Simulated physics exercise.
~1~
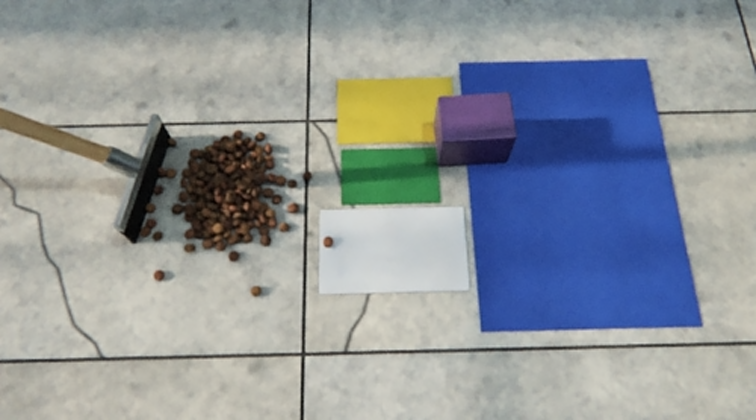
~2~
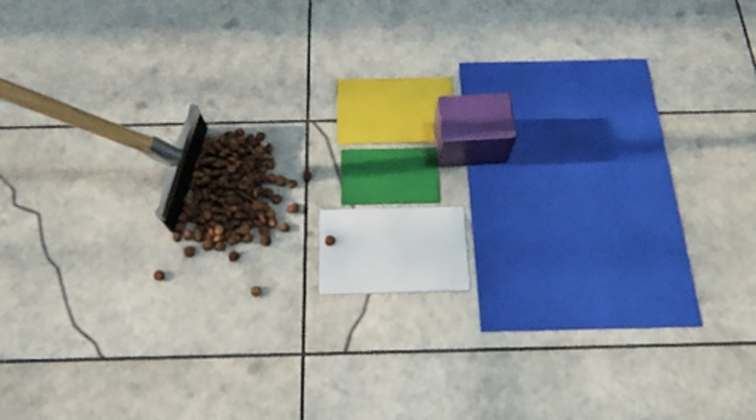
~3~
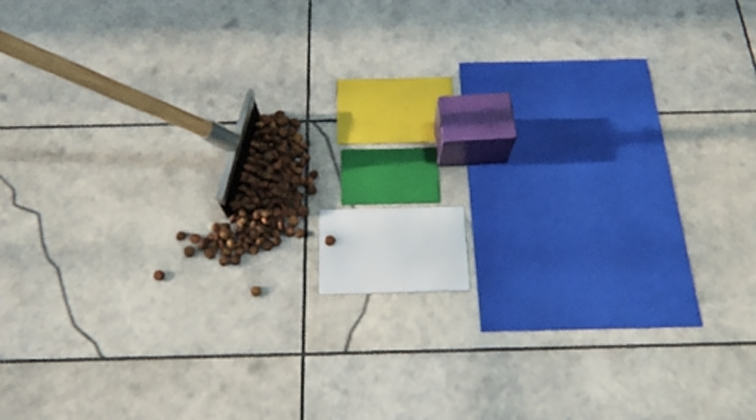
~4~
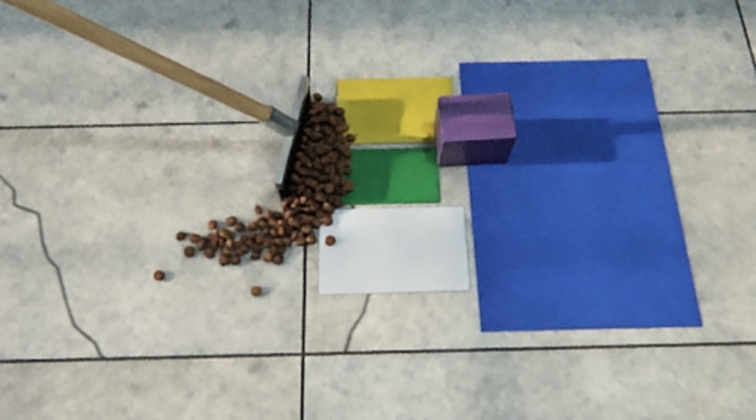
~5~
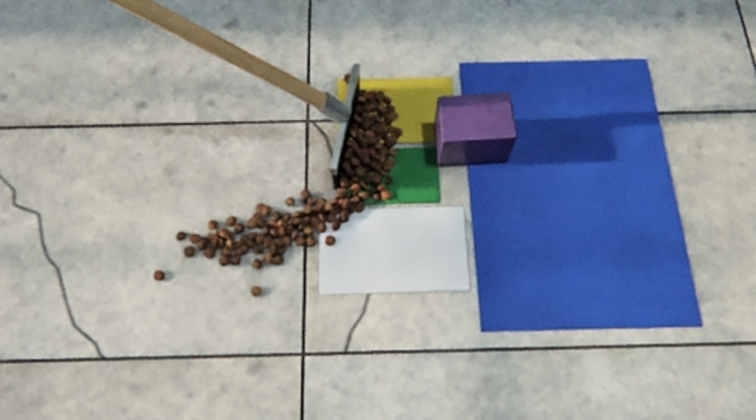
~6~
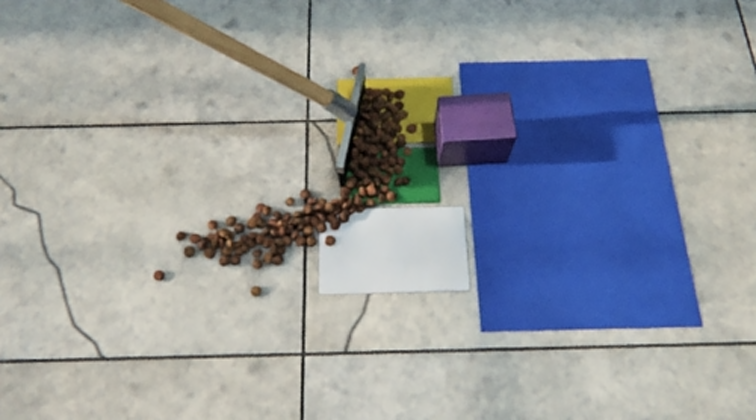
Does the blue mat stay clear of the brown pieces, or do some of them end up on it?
The blue mat stays clear. The squeegee halts with many of the pieces on the yellow and green mats, a few on the white mat and the rest trailing over the bare tiles.
